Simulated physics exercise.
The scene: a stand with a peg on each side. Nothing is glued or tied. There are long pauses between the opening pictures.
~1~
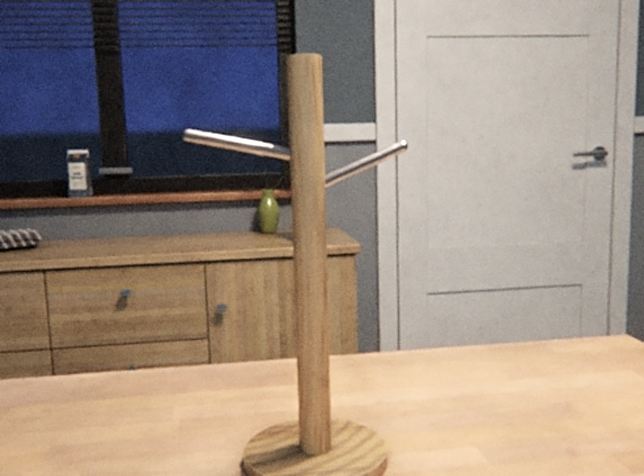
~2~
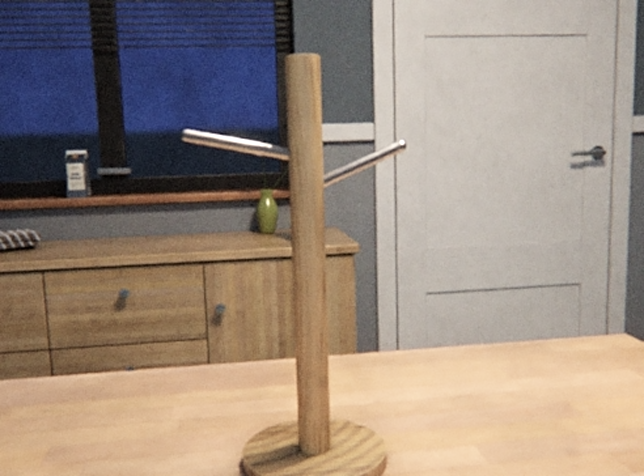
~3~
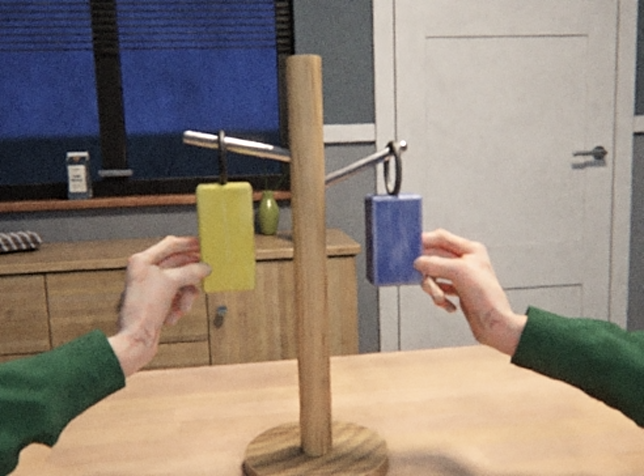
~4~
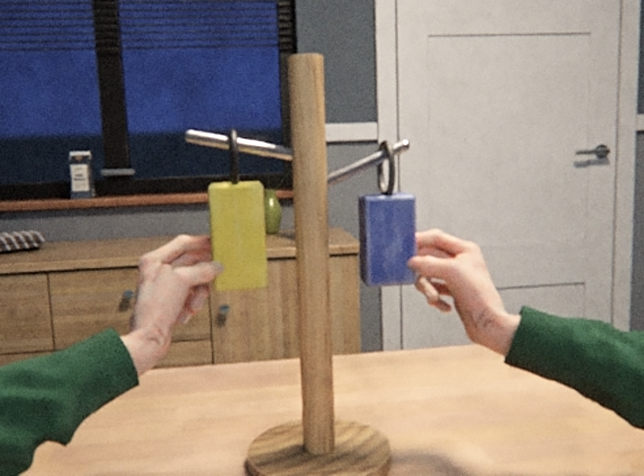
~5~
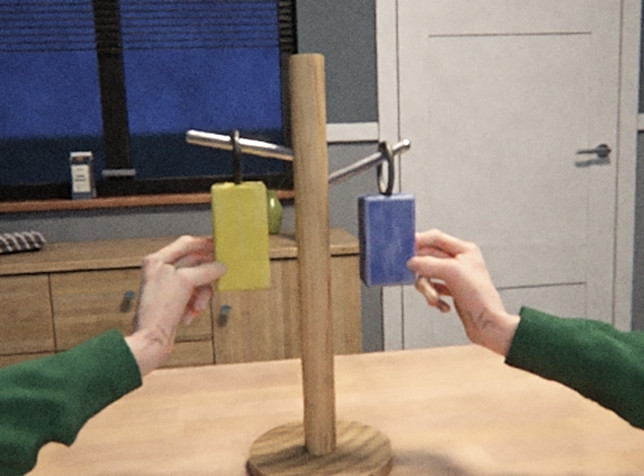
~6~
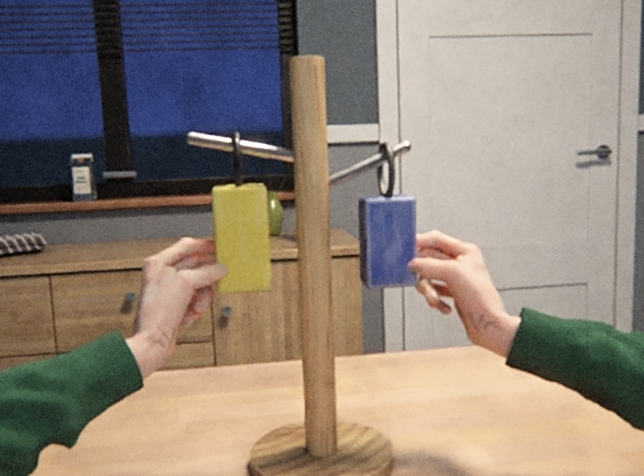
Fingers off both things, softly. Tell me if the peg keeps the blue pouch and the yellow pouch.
The blue pouch remains hooked, the yellow pouch remains hooked.
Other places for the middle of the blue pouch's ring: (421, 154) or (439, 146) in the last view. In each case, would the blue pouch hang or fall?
Try by try, it slips down; falls off.
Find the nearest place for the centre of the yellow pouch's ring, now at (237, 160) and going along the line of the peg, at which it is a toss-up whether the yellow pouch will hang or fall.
Near (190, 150).
Then, 0.22 s later than the last frame, blue pouch at rest near (388, 216); yellow pouch at rest near (240, 212).
Then, 0.60 s later than the last frame, blue pouch at rest near (387, 216); yellow pouch at rest near (240, 212).
When it is over, the blue pouch stays on its peg, near (388, 216); the yellow pouch stays on its peg, near (240, 212).
